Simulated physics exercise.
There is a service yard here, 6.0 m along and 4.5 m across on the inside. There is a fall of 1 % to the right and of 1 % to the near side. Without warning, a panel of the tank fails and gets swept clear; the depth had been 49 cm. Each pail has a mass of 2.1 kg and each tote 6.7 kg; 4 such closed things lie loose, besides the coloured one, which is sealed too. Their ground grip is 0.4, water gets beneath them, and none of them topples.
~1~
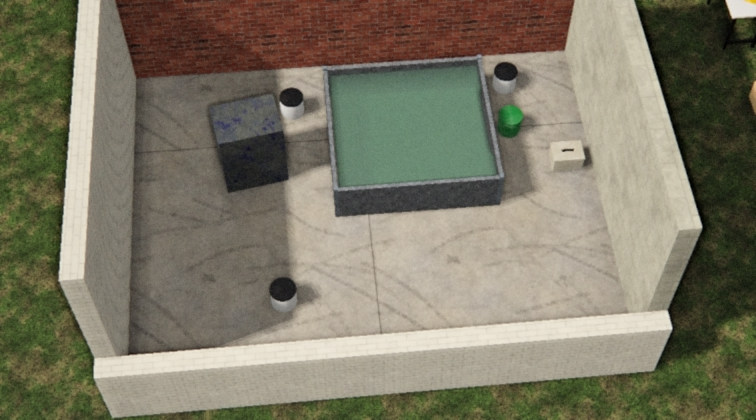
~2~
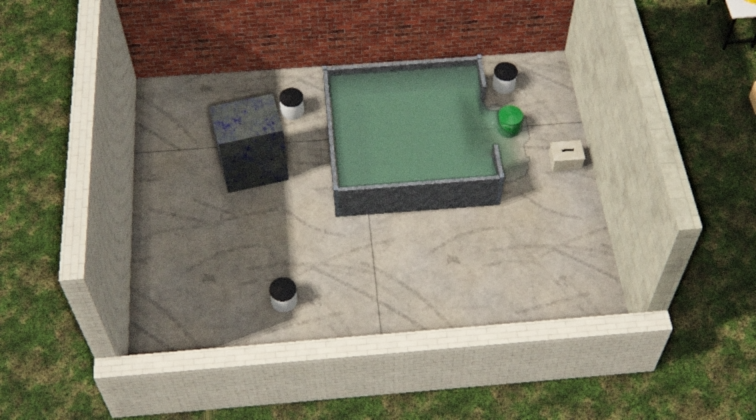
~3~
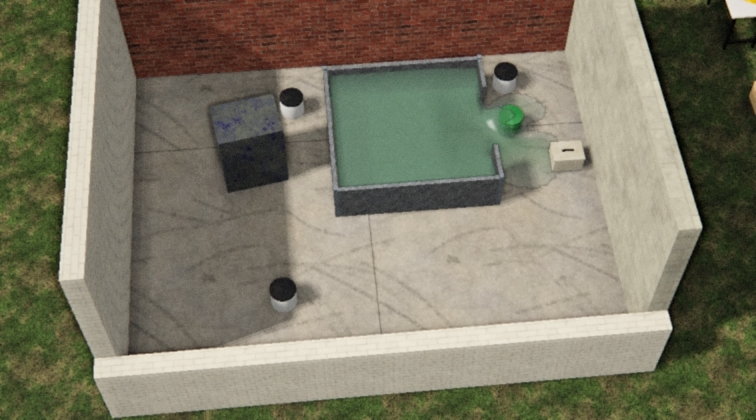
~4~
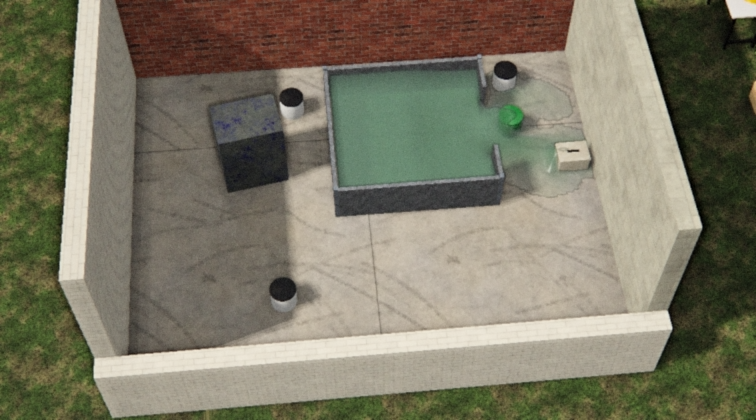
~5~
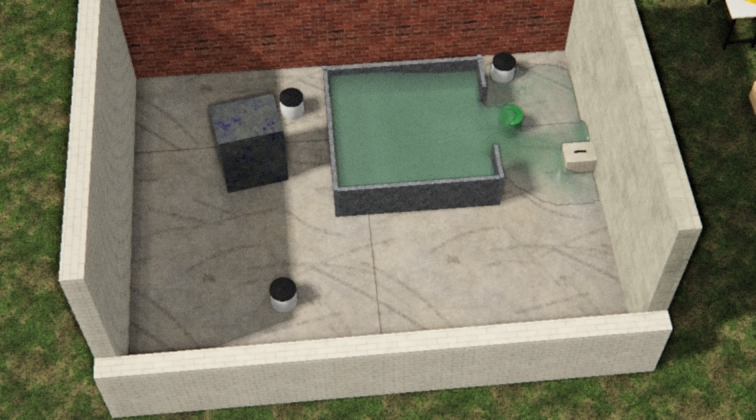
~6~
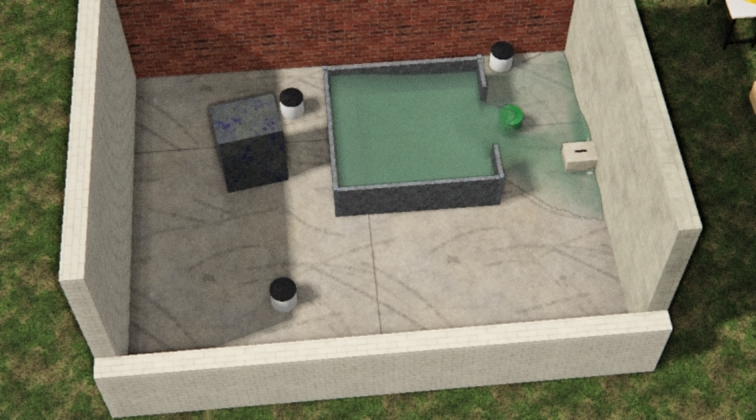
A tank of green water losing part of its right side, water spreading across the yard and pushing a pale box rightward.
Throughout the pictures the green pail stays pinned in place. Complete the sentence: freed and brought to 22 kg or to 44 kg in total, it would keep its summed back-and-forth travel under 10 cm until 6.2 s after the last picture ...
It would do so at neither mass.
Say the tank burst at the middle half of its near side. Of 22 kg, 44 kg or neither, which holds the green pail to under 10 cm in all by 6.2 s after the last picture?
So the lighter pick works.
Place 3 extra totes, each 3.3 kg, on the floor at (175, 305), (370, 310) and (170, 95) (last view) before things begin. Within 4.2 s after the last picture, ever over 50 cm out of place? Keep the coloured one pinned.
One after another they come out within the mark, beyond the mark, within the mark.
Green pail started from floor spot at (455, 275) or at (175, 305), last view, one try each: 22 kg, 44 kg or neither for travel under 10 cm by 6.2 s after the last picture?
First spot: Light mass works; second spot: Light mass works.
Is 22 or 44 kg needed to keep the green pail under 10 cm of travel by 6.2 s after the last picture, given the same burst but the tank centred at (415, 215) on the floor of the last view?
For that case: Lighter one suffices.
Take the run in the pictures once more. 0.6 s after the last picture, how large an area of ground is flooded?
Wet area: Approx. 8.0 m2.
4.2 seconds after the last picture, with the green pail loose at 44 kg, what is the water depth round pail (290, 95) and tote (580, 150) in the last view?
Depths: Near 1 cm, then near 4 cm.
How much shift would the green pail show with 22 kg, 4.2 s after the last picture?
I'd put it at roughly 200 cm.
Then, 0.6 s after the last picture the green pail would be 96 cm from its start with 22 kg and 55 cm from its start with 44 kg; 14 cm of water round it then.
Then, 2.3 s after the last picture the green pail would be 113 cm from its start with 22 kg and 68 cm from its start with 44 kg; 21 cm of water round it then.
Then, 4.2 s after the last picture the green pail would be 208 cm from its start with 22 kg and 68 cm from its start with 44 kg; 16 cm of water round it then.
Then, 6.2 s after the last picture the green pail would be 226 cm from its start with 22 kg and 68 cm from its start with 44 kg; 12 cm of water round it then.
